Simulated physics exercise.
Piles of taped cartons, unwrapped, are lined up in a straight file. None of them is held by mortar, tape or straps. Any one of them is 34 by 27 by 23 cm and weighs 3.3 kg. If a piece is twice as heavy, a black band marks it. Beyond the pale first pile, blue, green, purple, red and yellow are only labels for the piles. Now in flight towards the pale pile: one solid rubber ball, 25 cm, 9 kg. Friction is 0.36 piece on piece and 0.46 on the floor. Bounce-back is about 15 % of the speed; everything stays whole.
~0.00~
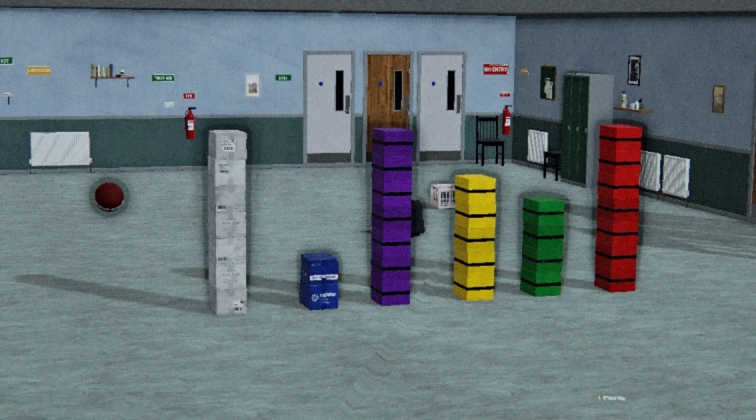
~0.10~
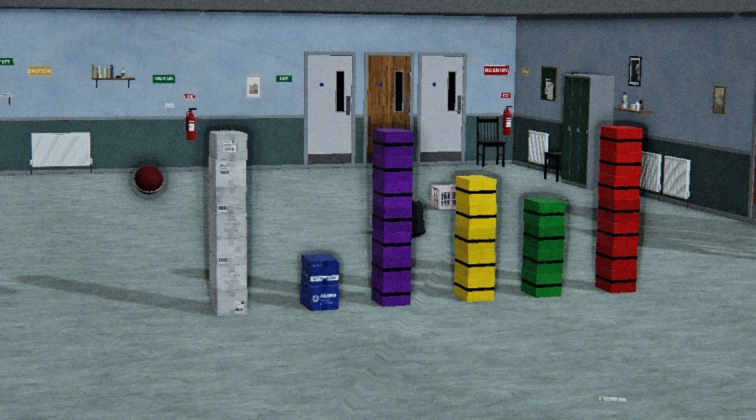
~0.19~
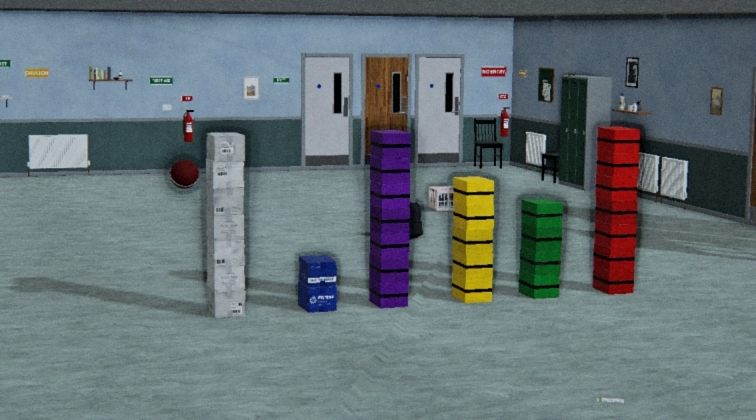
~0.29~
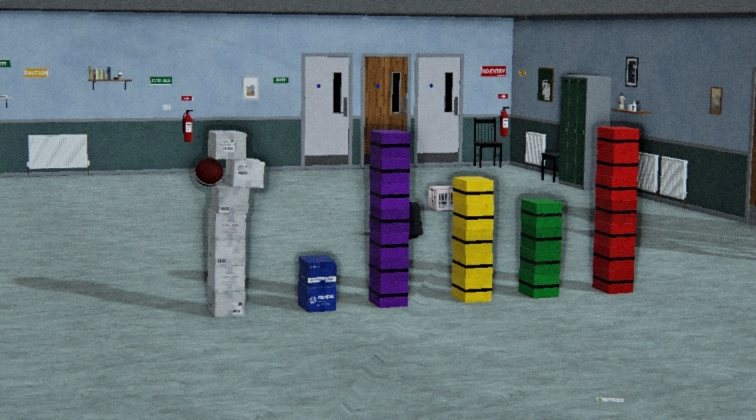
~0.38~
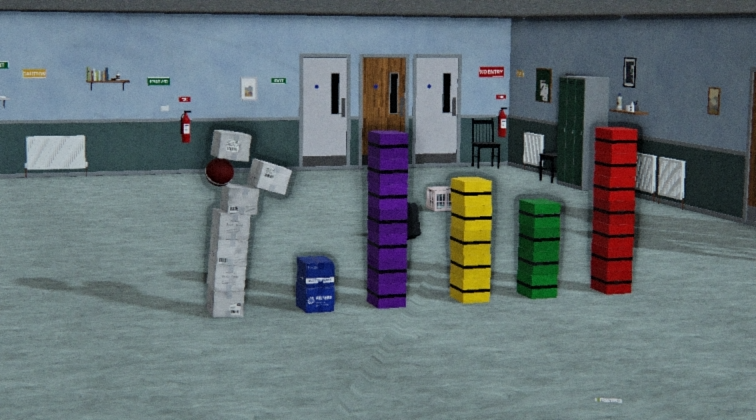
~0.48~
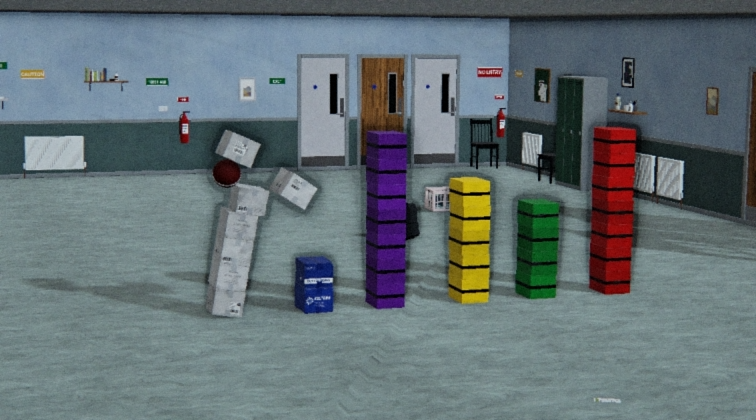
A dark red ball flies rightward into the pale pile, knocking its upper cartons out of line.
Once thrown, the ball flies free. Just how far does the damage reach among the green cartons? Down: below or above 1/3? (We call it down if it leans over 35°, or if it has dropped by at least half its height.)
Below.
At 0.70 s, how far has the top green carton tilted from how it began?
I'd estimate close to 0°.
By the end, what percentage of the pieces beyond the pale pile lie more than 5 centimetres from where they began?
Answer: 5 %.
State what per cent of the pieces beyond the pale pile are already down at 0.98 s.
0 per cent.
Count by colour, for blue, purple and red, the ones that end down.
For blue the count is 0, for purple it's 0, and for red it's 0.
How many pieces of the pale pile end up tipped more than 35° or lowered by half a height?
7 pieces.
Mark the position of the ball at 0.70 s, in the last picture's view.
Look close to (240, 201).
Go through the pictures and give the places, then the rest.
In the first picture (pixels give the middle of a visible side), ball (109, 197) 79 cm from contact, 4.0 m/s; top green carton (552, 213); top purple carton (398, 144); none of the others has stirred.
In the second picture, ball (149, 180) 46 cm from contact, 3.6 m/s; top green carton (552, 214).
In the third picture, ball (184, 174) 13 cm from contact, 3.4 m/s; top green carton (550, 216).
In the fourth picture, ball (209, 172) after contact, 1.4 m/s; top green carton (549, 215); none of the others has stirred.
In the fifth picture, ball (220, 172) after contact, 1.0 m/s; top green carton (547, 216); none of the others has stirred.
In the sixth picture, ball (227, 174) after contact, 0.8 m/s; top green carton (546, 216); top red carton (623, 142); none of the others has stirred.
After 0.70 s, 2 of the pale pile down; none of the 4 green cartons down (0 of 25 in all colours); top green carton unmoved.
After 0.98 s, 7 of the pale pile down; none of the 4 green cartons down (0 of 25 in all colours); top green carton unmoved; top blue carton 41 mm from its place.
In the end (2.0 s), 7 of the pale pile down; none of the 4 green cartons down (0 of 25 in all colours); top green carton unmoved; top purple carton unmoved. That is 0 per cent. From the last view, middles, top green carton near (538, 213), top purple carton near (387, 145).
